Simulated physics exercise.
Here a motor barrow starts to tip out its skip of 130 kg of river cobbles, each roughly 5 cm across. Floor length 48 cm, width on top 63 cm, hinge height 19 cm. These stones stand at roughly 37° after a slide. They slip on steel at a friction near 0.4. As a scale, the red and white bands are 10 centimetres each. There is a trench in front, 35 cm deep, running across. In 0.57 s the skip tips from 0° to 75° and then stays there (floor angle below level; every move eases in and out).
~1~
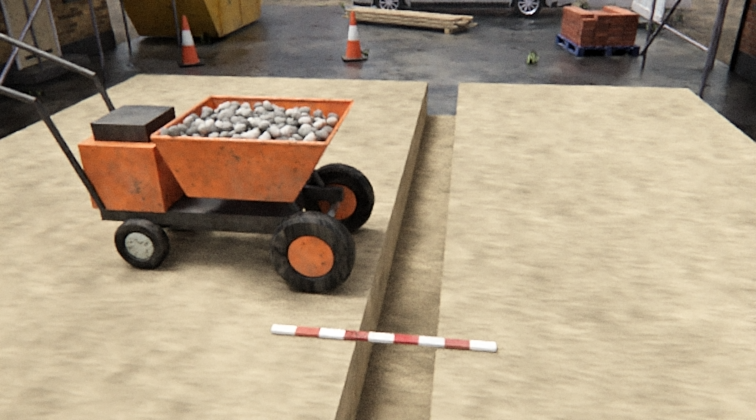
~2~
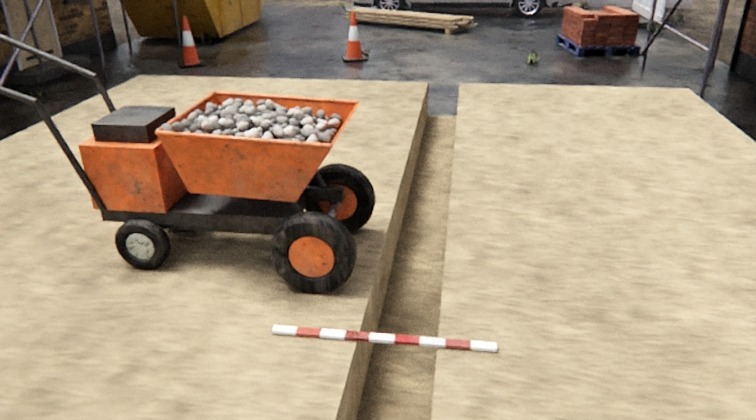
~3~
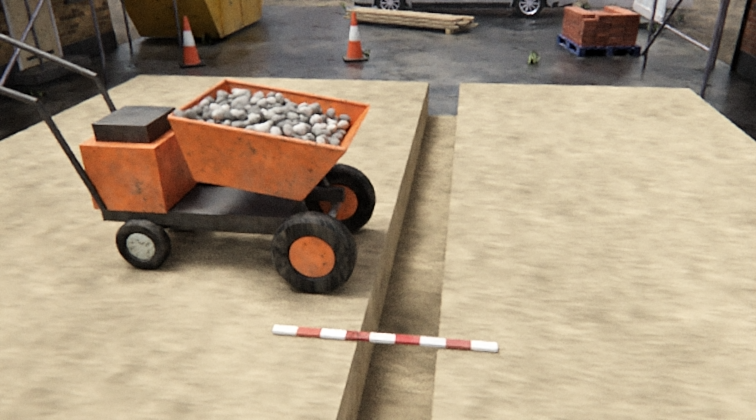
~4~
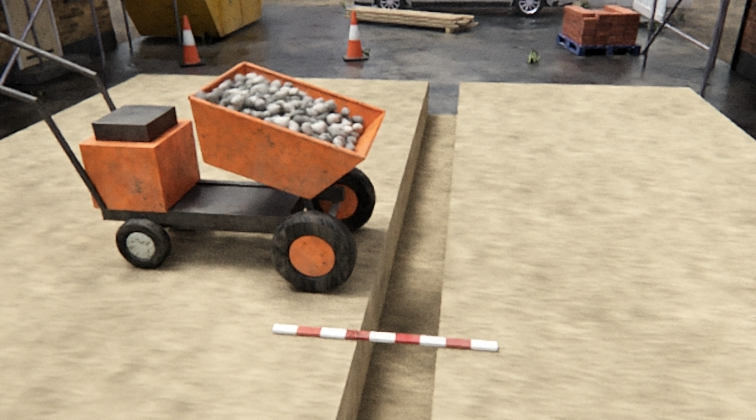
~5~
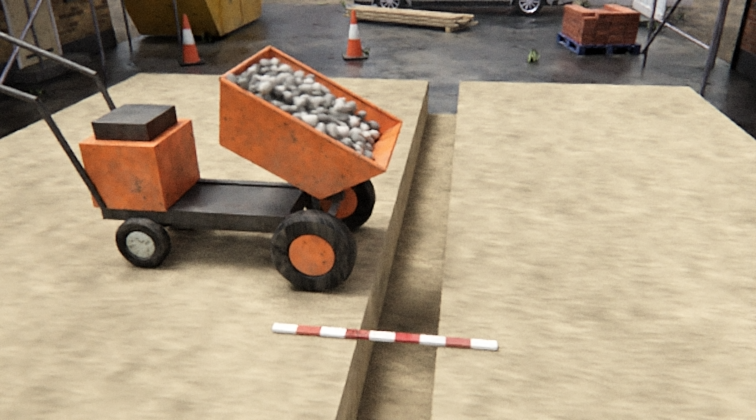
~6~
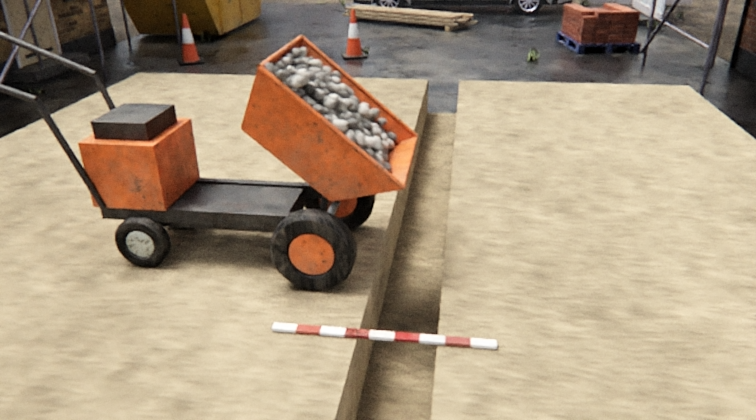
Orange motor barrow loaded with grey cobbles standing beside a narrow trench, its skip tilting steadily forward to the right.
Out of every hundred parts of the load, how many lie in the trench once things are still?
Around 9 out of 100.
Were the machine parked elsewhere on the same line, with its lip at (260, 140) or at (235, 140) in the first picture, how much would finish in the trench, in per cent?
That gives roughly 55 per cent and roughly 70 per cent.
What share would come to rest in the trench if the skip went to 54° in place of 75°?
About 5 per cent would end up in the trench.
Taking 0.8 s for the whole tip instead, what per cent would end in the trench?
Close to 20 per cent then.
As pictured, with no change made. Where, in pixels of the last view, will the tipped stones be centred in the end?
Roughly at pixel (529, 266).
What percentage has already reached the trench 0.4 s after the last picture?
At that moment: Approx. 0 %.
Then, 0.1 s after the last picture the floor is at 64°, 100 % in the skip; the foremost stones are at (424, 192).
Then, 0.4 s after the last picture the floor is at 75°, 55 % in the skip, 45 % past the trench; the foremost stones are at (528, 271).
Then, 0.7 s after the last picture the floor is at 75°, 9 % in the skip, 1 % in the trench, 90 % past the trench; the foremost stones are at (755, 292).
Then, 2.7 s after the last picture the floor is at 75°, 0 % in the skip, 9 % in the trench, 91 % past the trench; the foremost stones are past the picture's edge.
